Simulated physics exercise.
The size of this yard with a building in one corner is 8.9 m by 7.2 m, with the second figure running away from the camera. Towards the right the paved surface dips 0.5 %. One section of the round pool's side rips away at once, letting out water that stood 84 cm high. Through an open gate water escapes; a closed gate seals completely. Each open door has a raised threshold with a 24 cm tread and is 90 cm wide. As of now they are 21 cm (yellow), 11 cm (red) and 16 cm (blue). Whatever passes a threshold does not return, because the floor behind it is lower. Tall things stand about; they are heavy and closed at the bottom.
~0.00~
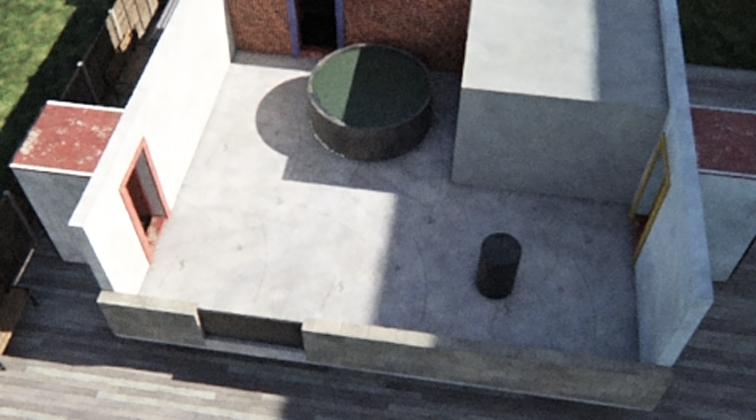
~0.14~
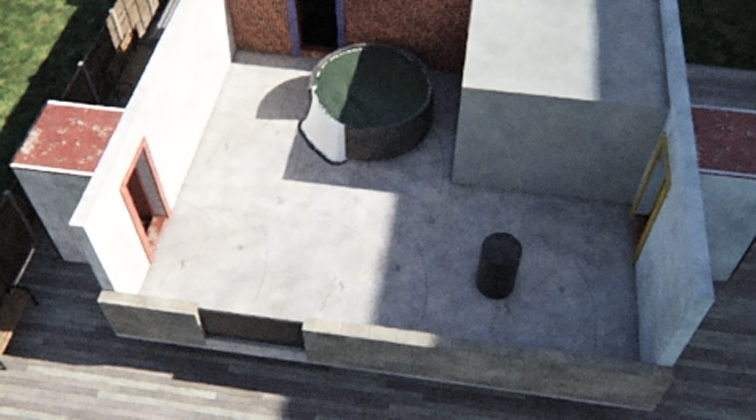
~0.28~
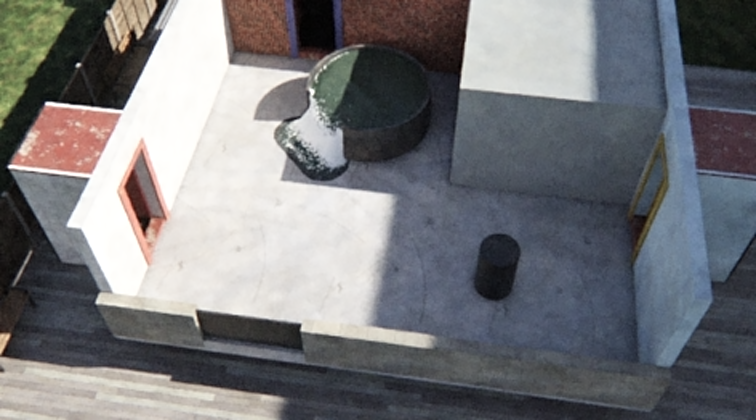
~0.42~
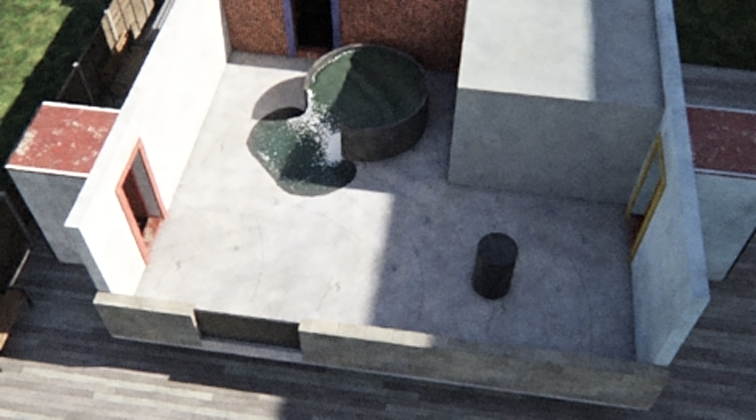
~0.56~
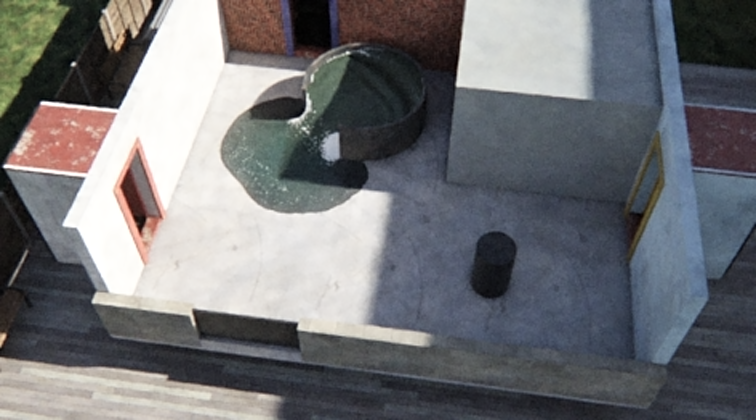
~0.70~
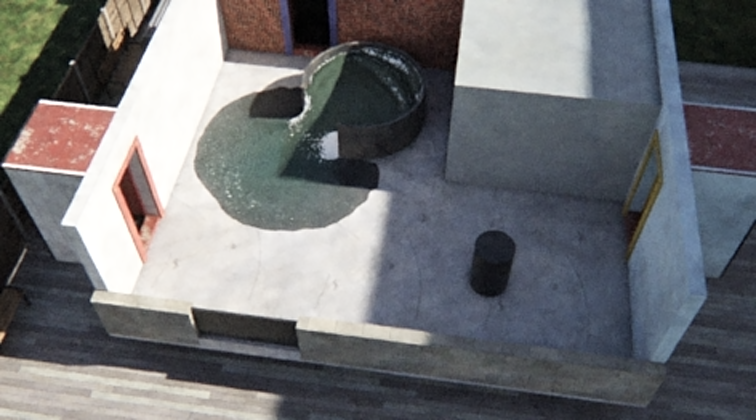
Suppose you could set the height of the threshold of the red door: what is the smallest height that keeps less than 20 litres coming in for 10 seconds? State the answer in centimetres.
The smallest such height is close to 20 cm.
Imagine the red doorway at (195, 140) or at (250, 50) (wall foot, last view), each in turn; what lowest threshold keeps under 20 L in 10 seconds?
Around 27 and 10.0 cm respectively.
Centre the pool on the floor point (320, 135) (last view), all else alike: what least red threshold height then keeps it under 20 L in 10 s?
Then roughly 24 cm.
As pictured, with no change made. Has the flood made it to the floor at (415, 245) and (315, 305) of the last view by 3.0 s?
I'd call the first spared by the flood and the second touched by the flood.
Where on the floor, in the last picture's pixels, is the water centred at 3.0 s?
The balance point sits at roughly (284, 176).
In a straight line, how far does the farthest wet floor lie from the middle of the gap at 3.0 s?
The front is some 5.4 m out.
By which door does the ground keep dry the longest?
The yellow one.
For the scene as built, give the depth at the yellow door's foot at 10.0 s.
The depth there is around 18.0 cm.
After 1.4 s water covers 35 % of the floor, deepest (39 cm) near (313, 145); 19 cm at the red door, 3 litres in over its 11 cm threshold.
After 3.0 s water covers 45 % of the floor, deepest (46 cm) near (123, 315); 17 cm at the red door, 48 litres in over its 11 cm threshold.
After 10.0 s water covers 100 % of the floor, deepest (18 cm) near (623, 237); 8 cm at the red door, 140 litres in over its 11 cm threshold.
At the red door as built, the water arrived by 1.1 s and peaked near 23 cm at 5.0 s.
With a threshold of 18 cm, 33 litres would have come in within the 10 s; with 24.5 cm, 2 litres. So under 20 litres takes about 20 cm.
